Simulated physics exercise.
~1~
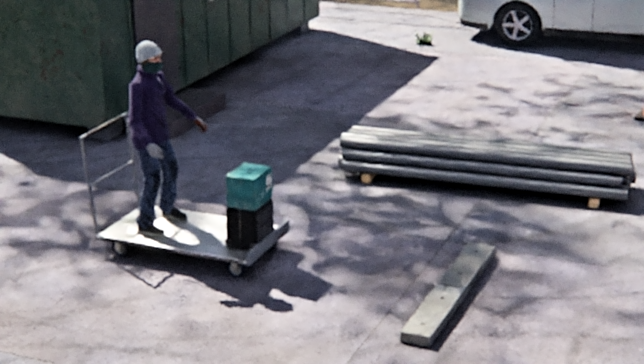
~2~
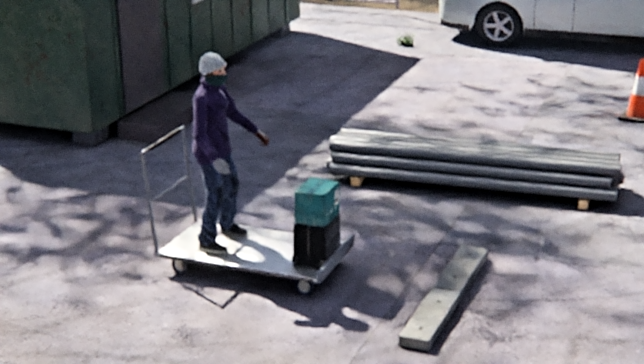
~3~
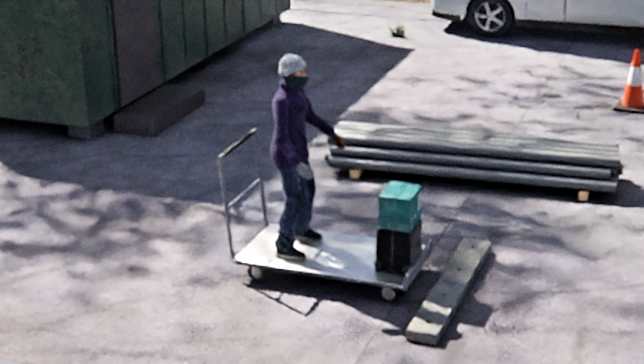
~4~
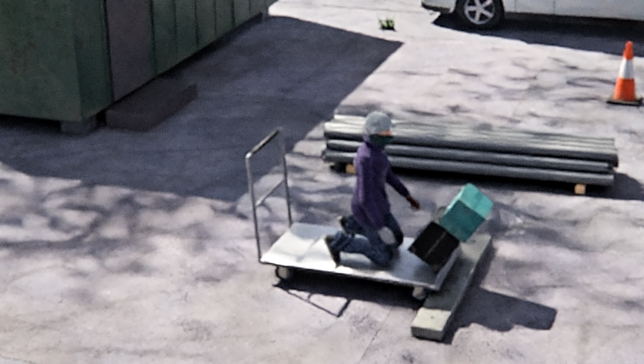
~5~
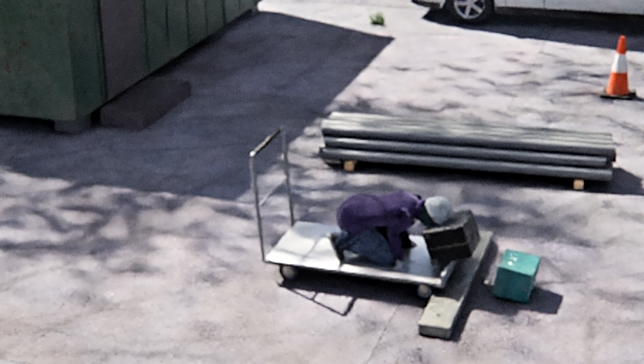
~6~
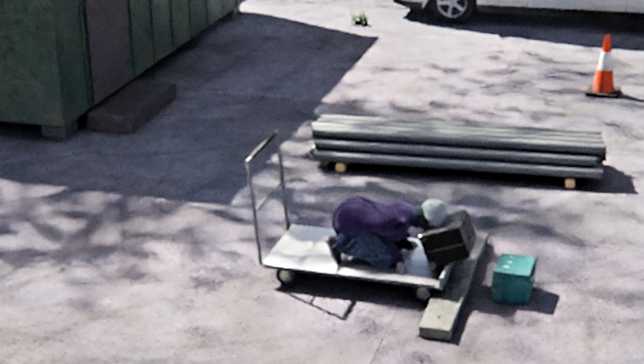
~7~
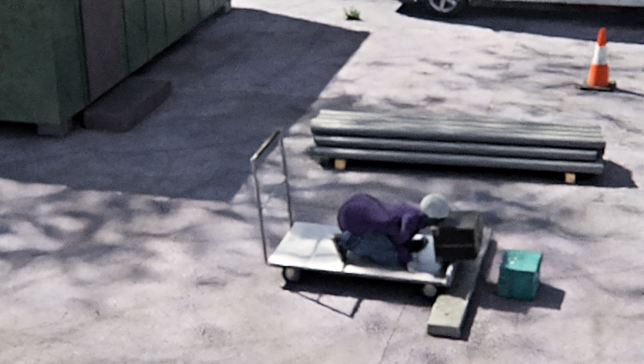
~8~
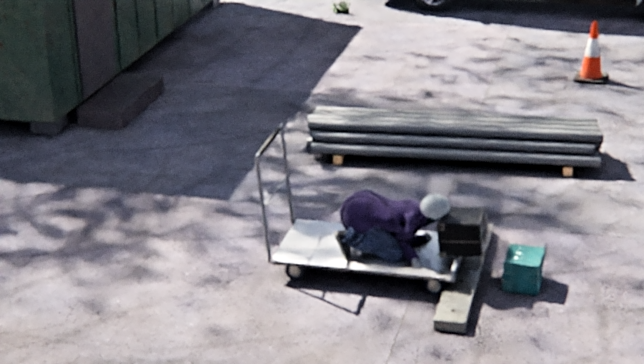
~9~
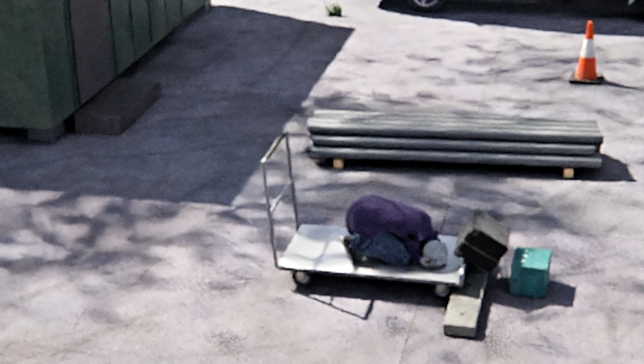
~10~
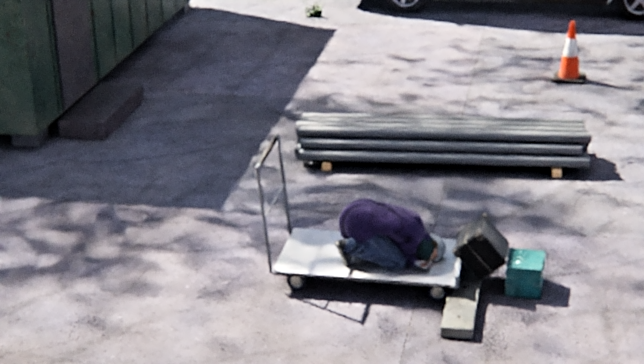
A flat cart rolls to the right across a paved yard, carrying a standing person in a purple top and pale grey hat, with a teal carton stacked on a black suitcase near its front edge. The cart reaches a beam lying on the ground and stops. The rider drops to the knees as the carton and suitcase tip forward together. The carton tumbles onto the ground beyond the beam, while the rider folds face down behind the suitcase. The suitcase lingers at the front edge, then tips off and ends leaning between the beam and the carton, with the rider slumped on the deck.
